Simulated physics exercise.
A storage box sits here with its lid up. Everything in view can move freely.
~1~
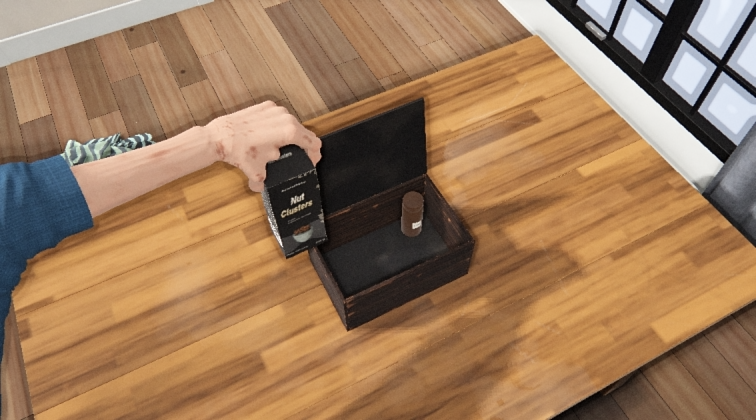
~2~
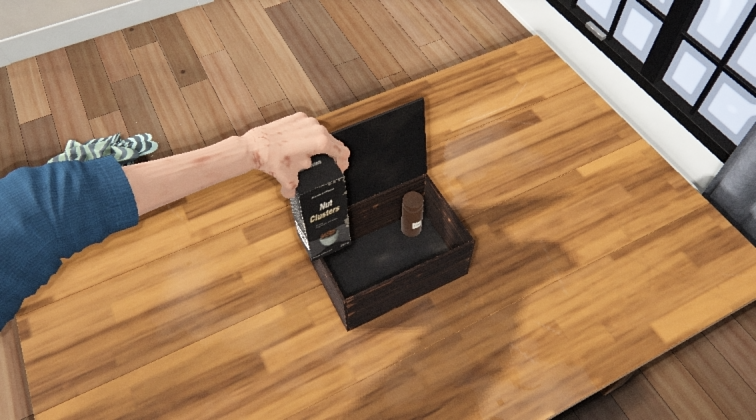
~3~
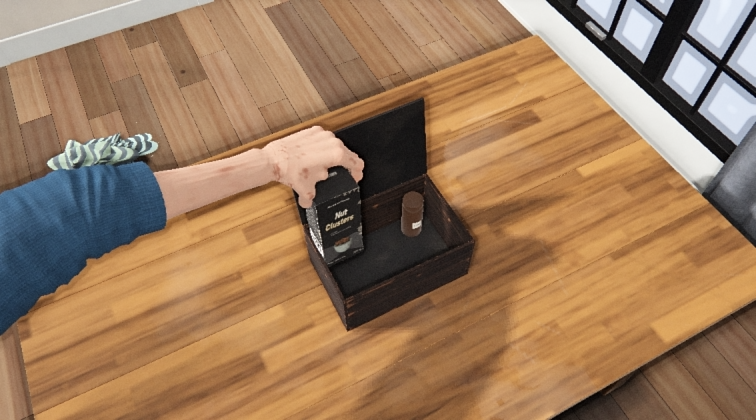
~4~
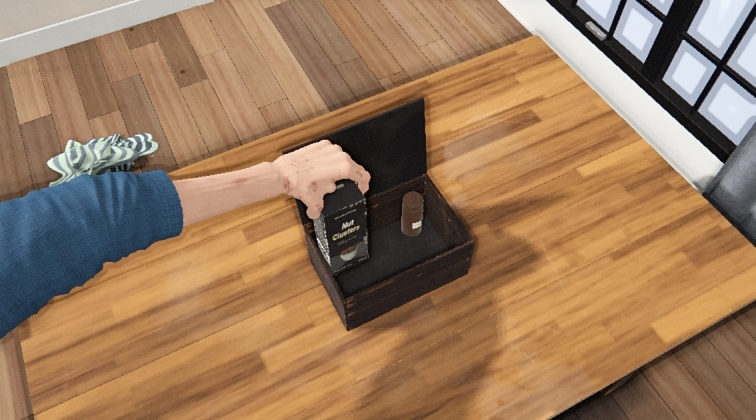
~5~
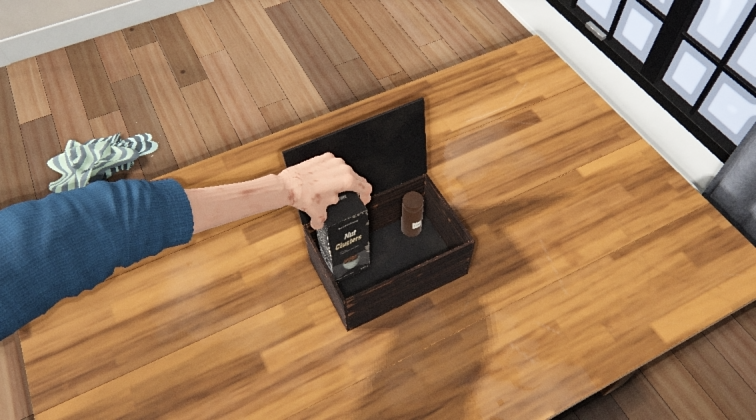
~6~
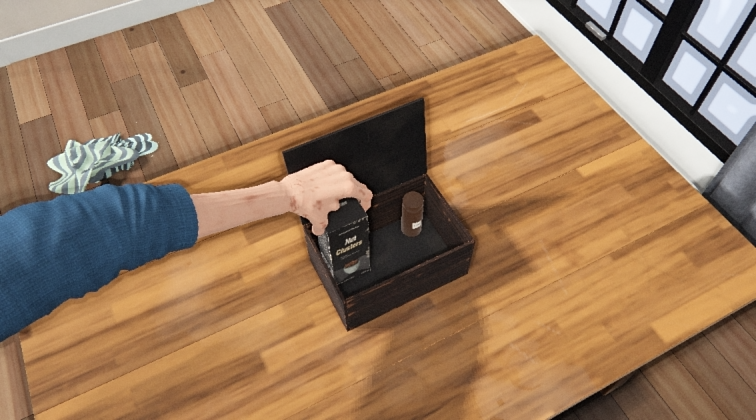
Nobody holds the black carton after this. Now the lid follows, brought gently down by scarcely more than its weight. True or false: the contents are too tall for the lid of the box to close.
True.
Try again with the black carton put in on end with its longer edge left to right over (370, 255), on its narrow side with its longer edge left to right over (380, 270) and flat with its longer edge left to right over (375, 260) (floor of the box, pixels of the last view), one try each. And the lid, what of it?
So: First open, second shut tight, third shut tight.
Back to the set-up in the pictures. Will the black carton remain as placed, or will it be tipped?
Well, it stays just as set.
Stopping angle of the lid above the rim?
Near 80°.
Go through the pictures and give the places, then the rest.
In the first frame, coming down; black carton (292, 203); brown shaker (412, 215).
In the second frame, coming down; black carton (320, 208); brown shaker (412, 215).
In the third frame, coming down; black carton (334, 217); brown shaker (412, 215).
In the fourth frame, coming down; black carton (340, 227); brown shaker (412, 215).
In the fifth frame, coming down; black carton (343, 236); brown shaker (412, 215).
In the sixth frame, in place under the hand; black carton (344, 241); brown shaker (412, 215).
Then, 1.20 s later than the last frame, lid starting down.
Then, 3.10 s later than the last frame, lid 76° above the rim.
When it is over, lid 78° above the rim; both as before. End places, in pixels of the last picture, black carton near (343, 240).
